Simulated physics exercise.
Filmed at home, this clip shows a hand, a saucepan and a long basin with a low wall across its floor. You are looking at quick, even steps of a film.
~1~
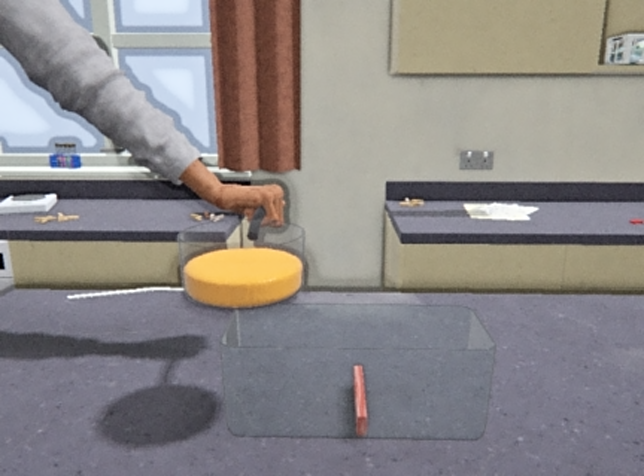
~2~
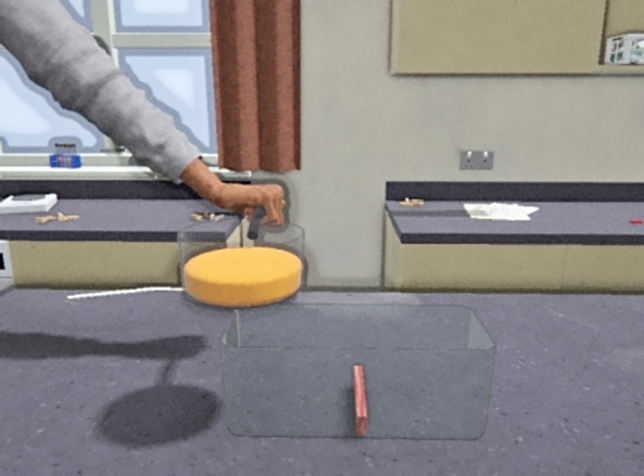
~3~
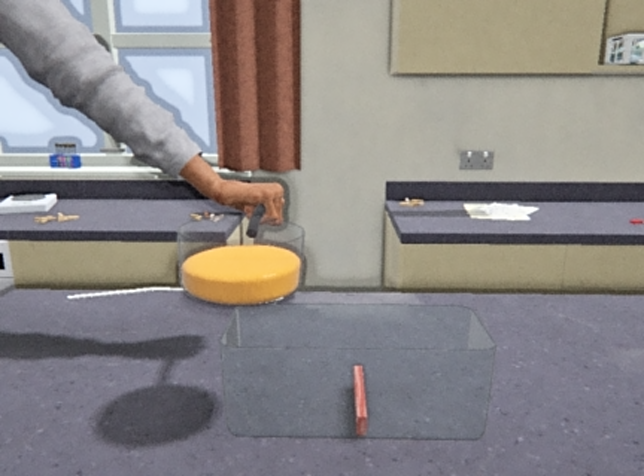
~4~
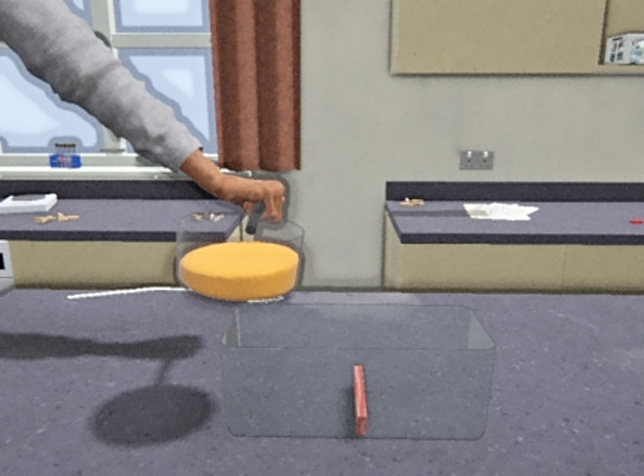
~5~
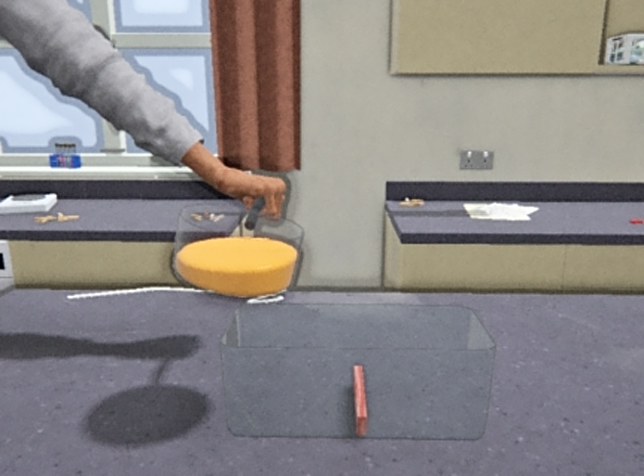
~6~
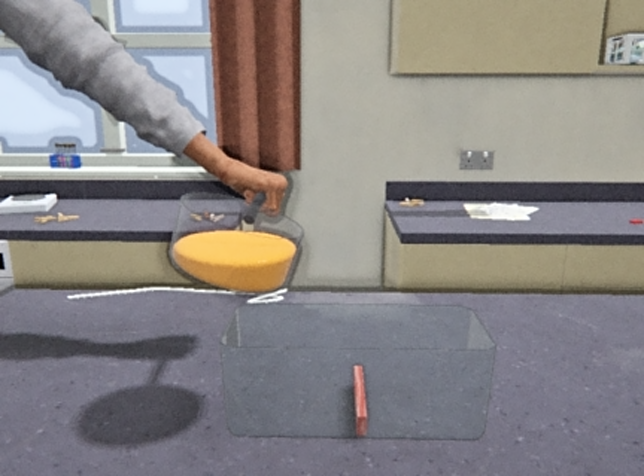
A hand slowly tilts a clear saucepan of orange liquid above a long, clear basin.
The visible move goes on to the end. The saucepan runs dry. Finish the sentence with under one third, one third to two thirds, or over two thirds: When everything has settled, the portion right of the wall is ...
When everything has settled, the portion right of the wall is over two thirds.
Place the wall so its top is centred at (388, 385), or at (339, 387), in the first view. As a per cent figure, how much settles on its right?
Around 40 per cent for the first, around 90 per cent for the second.
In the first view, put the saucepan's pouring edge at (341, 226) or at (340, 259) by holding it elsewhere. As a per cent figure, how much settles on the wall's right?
Try one: 85 %; try two: 85 %.
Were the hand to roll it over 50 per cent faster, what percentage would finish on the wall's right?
Near 70 parts in a hundred.
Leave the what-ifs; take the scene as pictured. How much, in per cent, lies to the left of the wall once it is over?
Close to 15 percent.
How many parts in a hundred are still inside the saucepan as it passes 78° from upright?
60 in a hundred.
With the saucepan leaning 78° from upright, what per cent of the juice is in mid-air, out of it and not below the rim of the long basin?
Near 35 in a hundred.
A moment on, the saucepan is tipped on its side and 60 per cent is still to pour, 3 is left of the wall and 0 right of it.
Next, the saucepan is tipped right over and 7 per cent is still to pour, 7 is left of the wall and 65 right of it.
Then the saucepan is tipped right over and 0 per cent is still to pour, 14 is left of the wall and 85 right of it.
Later the saucepan is tipped right over and 0 per cent is still to pour, 16 is left of the wall and 83 right of it.
Finally, 17 per cent lies left of the wall, 83 right of it and 1 outside.
